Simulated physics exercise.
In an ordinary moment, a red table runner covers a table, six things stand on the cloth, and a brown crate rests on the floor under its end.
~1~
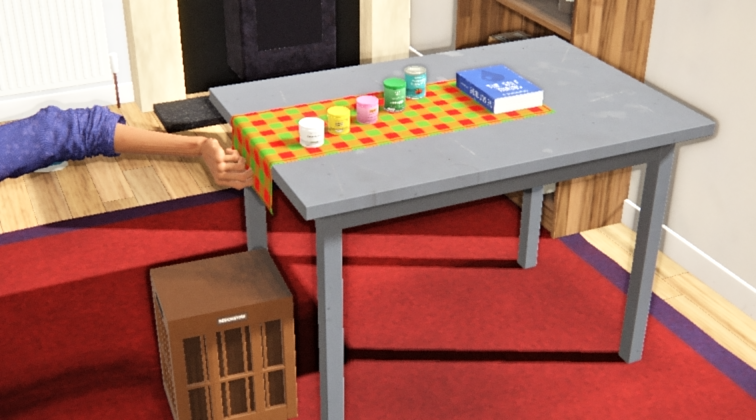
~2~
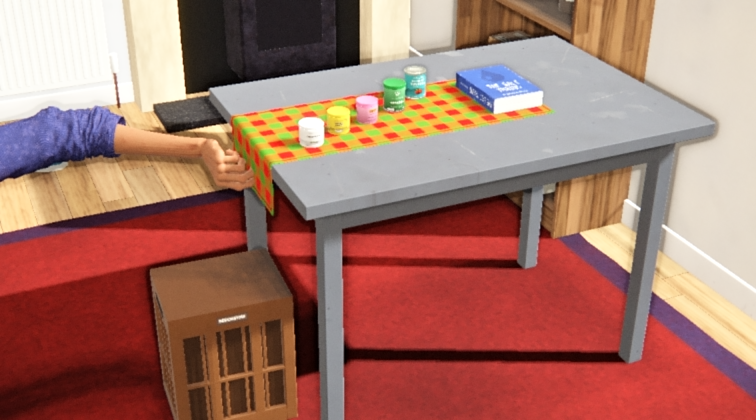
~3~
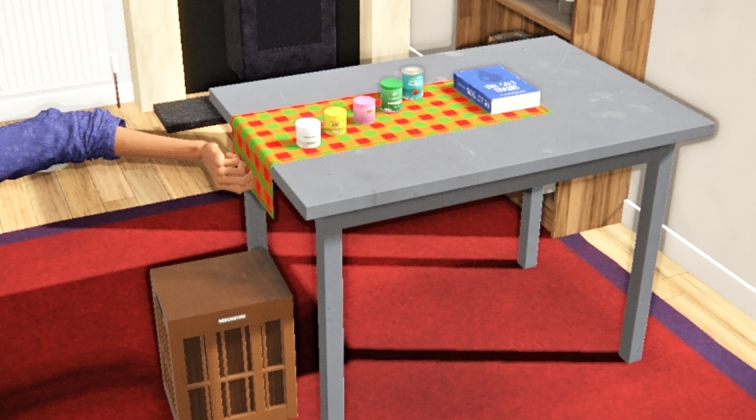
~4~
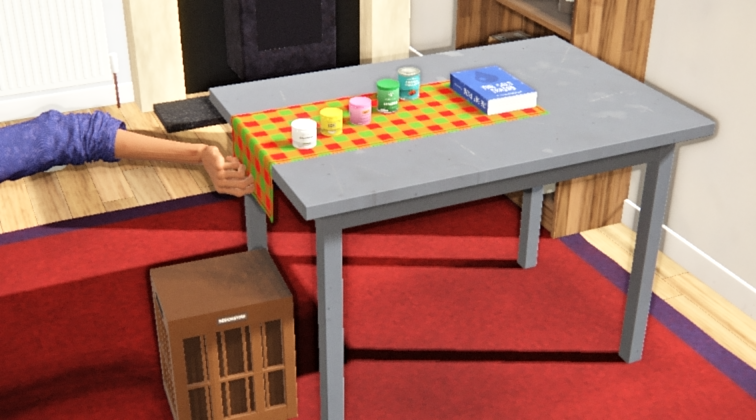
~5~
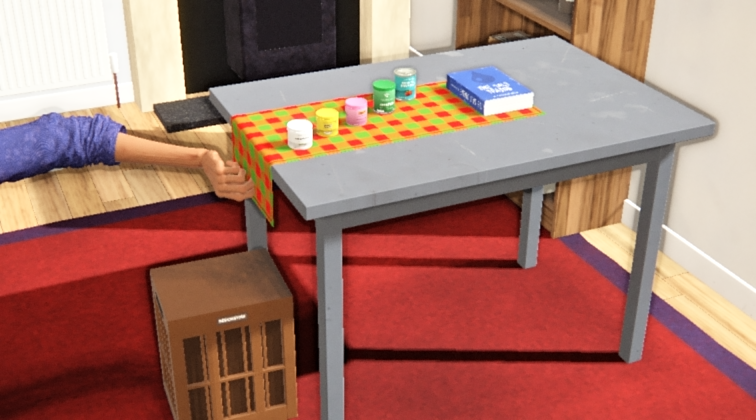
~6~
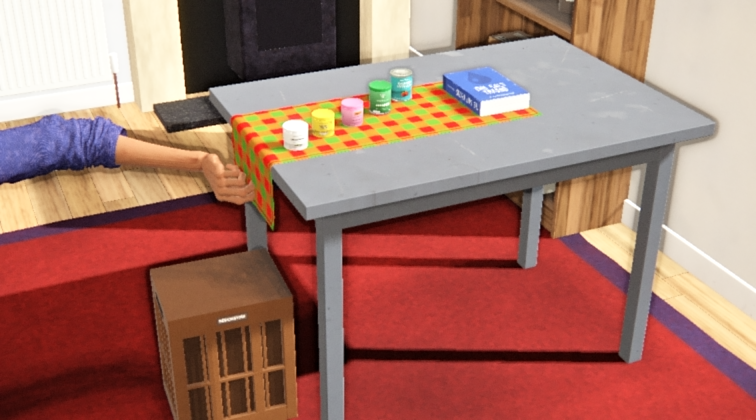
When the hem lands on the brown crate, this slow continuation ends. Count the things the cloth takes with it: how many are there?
Going over the edge will be two of them.
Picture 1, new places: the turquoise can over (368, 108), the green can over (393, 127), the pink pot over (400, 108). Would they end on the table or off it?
As for the turquoise can, it stays where it is; the green can stays where it is; the pink pot stays where it is.
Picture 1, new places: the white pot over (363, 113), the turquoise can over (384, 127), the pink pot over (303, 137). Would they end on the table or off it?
White pot: Still up. Turquoise can: Still up. Pink pot: Gone off.
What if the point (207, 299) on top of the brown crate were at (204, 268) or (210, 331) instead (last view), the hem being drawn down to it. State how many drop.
We'd see 1, then 3.
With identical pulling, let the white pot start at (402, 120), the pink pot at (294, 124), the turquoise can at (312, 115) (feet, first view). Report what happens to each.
White pot stays, pink pot gone, turquoise can gone.
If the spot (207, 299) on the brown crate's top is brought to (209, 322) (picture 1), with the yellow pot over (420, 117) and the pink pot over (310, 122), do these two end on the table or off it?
So the yellow pot stays there, and the pink pot leaves.
Soon after, hem near (254, 230); all still up.
After that, hem on the crate; white pot and yellow pot gone.
In the end, hem on the crate; white pot and yellow pot gone. It carries off two.
